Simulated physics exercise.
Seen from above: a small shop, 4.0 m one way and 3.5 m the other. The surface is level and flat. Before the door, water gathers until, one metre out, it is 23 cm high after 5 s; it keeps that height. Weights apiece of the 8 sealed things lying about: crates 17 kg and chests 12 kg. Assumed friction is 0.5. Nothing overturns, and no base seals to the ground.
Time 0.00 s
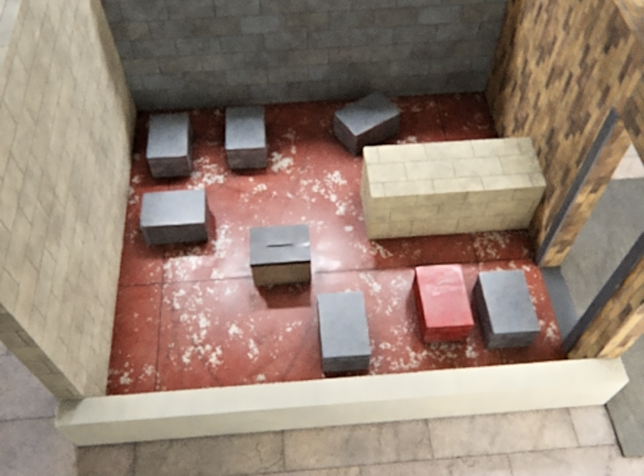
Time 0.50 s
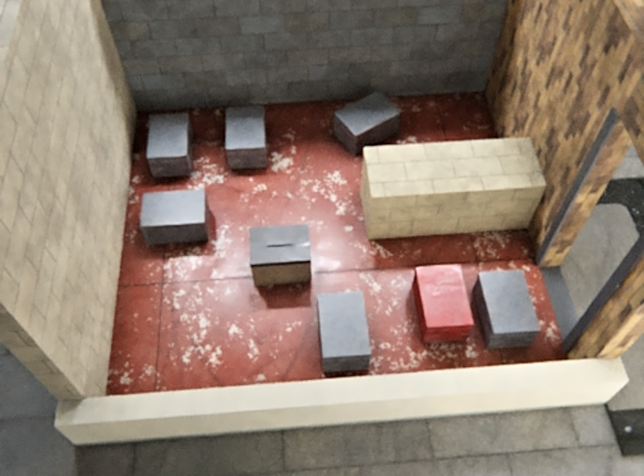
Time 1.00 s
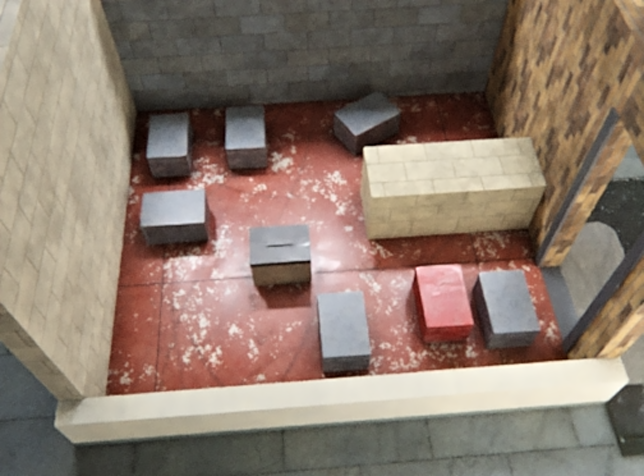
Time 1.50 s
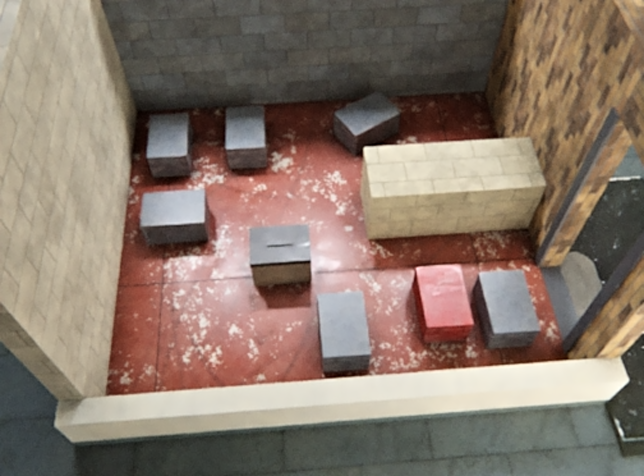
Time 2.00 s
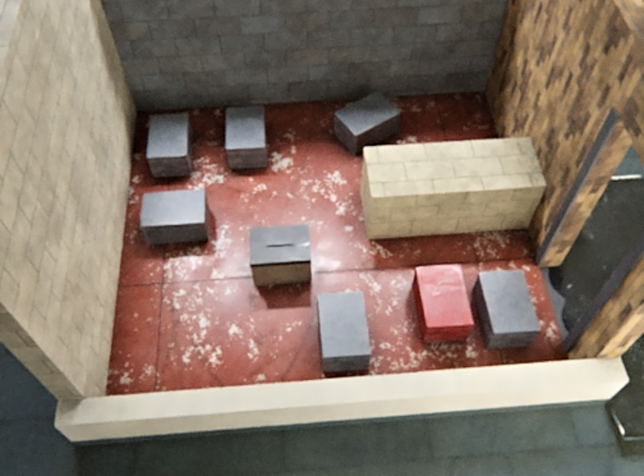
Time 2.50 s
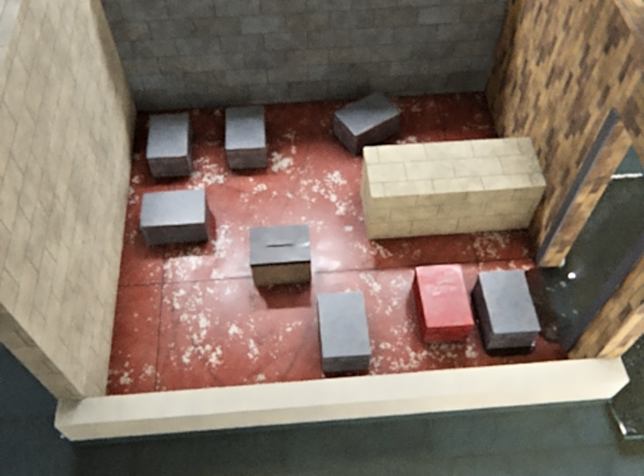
Water spreads over the ground outside the small shop and reaches in through the doorway.
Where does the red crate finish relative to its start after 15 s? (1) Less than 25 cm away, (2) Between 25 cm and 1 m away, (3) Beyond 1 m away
Beyond 1 m away.
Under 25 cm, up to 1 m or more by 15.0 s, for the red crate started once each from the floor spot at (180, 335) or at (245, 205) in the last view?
In that order: It goes a long way; it goes a long way.
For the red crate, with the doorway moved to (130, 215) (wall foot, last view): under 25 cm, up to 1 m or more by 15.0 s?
With that change, the red crate makes a small move.
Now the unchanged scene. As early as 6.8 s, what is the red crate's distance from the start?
Roughly 80 cm.
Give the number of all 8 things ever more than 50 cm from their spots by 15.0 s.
The count comes to 8.
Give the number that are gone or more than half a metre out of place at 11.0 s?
That would be 6.
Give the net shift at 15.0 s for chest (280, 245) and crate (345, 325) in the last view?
200 cm, 250 cm.
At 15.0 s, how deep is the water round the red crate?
The depth there is around 14 cm.
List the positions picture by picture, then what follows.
In the first frame, the red crate at (444, 295), on the bottom; water covers 0.0 m2; 0 of 8 have shifted.
In the second frame, the red crate at (444, 295) rests on the ground; water covers 0.0 m2; 0 of 8 have shifted.
In the third frame, the red crate at (444, 295) rests on the ground; 0.0 m2 under water; 0 of 8 have shifted.
In the fourth frame, the red crate at (444, 295), on the bottom; water covers 0.0 m2; 0 of 8 have shifted.
In the fifth frame, the red crate at (444, 295) rests on the ground; water covers 0.0 m2; 0 of 8 have shifted.
In the sixth frame, the red crate at (444, 295), on the bottom; 0.2 m2 under water; 0 of 8 have shifted.
After 3.5 s the red crate is near (444, 295), 0.0 m from its start, aground; 0 afloat.
After 6.8 s the red crate is near (360, 296), 0.7 m from its start, afloat; 2 afloat.
After 11.0 s the red crate is near (183, 209), 2.5 m from its start, afloat; 6 afloat.
After 15.0 s the red crate is near (371, 107), 2.3 m from its start, afloat; 8 afloat.
